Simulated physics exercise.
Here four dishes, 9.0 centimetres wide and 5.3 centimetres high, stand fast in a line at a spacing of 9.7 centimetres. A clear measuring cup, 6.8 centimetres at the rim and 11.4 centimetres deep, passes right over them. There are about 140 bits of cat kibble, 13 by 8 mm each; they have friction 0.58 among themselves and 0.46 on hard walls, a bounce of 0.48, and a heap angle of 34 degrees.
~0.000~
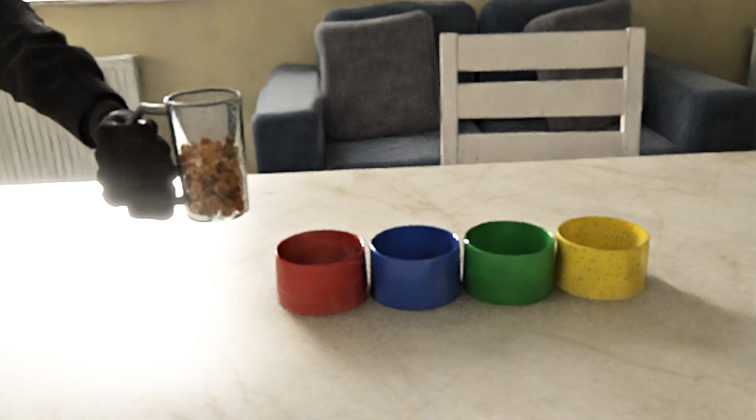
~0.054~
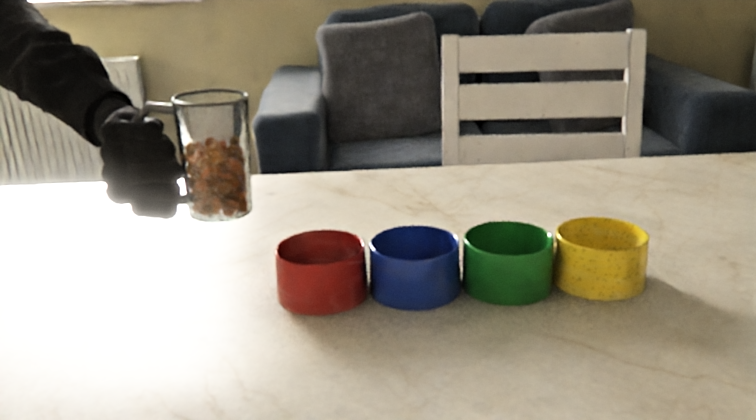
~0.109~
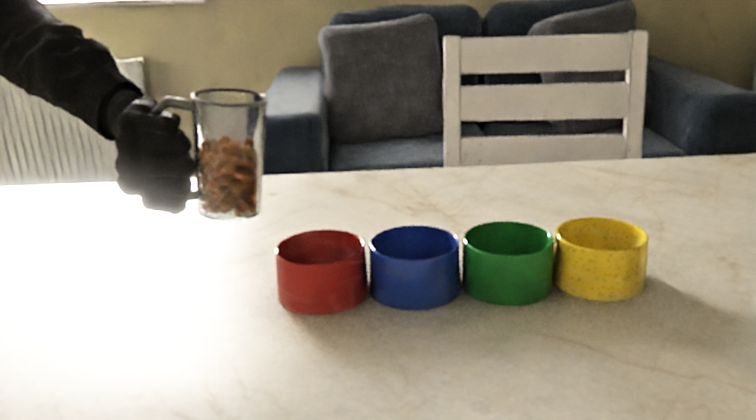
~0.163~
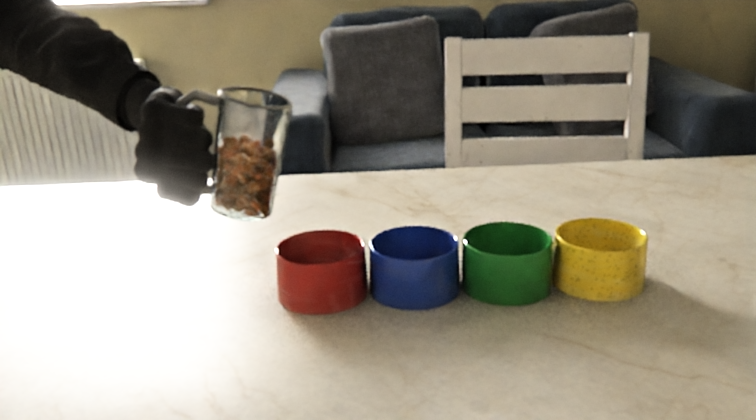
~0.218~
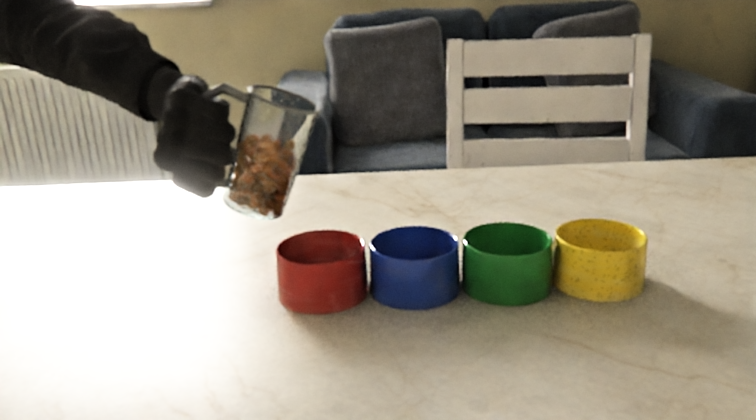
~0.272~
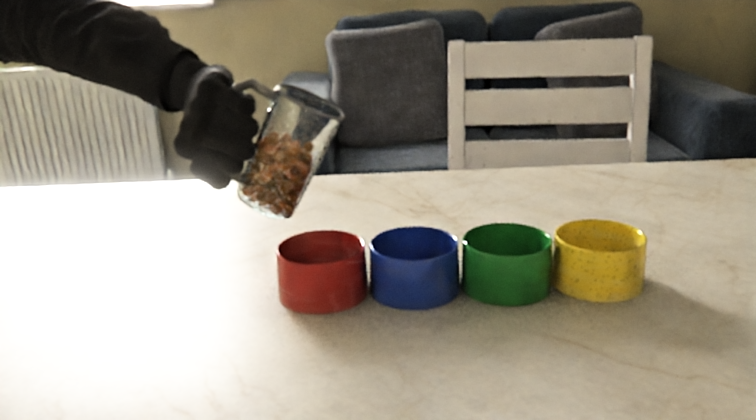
The footage shows a black-gloved hand holding a clear cup of brown pieces by its handle, moving it rightward and tilting it to the right near a row of red, blue, green and yellow dishes on a table.
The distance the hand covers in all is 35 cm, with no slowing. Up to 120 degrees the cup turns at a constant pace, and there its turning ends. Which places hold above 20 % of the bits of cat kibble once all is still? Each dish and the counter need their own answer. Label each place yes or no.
Red dish: No. Blue dish: No. Green dish: No. Yellow dish: Yes. Counter: Yes.
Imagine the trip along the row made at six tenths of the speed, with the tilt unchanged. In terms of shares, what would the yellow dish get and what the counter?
Shares - yellow 20, counter 10.
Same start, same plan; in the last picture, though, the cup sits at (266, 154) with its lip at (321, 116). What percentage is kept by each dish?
Final shares - red 0 %, blue 0 %, green 20 %, yellow 80 %.
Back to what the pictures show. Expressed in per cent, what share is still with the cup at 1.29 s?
5 per cent.
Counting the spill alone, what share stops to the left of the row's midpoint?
Roughly 0 per cent of them.
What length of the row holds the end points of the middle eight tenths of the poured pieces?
16 cm.
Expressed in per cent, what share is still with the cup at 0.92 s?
I'd estimate some 100 per cent of the load.
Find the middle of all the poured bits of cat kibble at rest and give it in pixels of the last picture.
Approximately (620, 271) in the last picture.
After 0.66 s, tilt 79 degrees; cup holds 100 %.
After 0.92 s, tilt 113 degrees; cup holds 100 %.
After 1.29 s, tilt 120 degrees; cup holds 5 %, yellow 55 %.
By 2.1 s all is still; red 0 %, blue 0 %, green 0 %, yellow 65 %, counter 35 %.
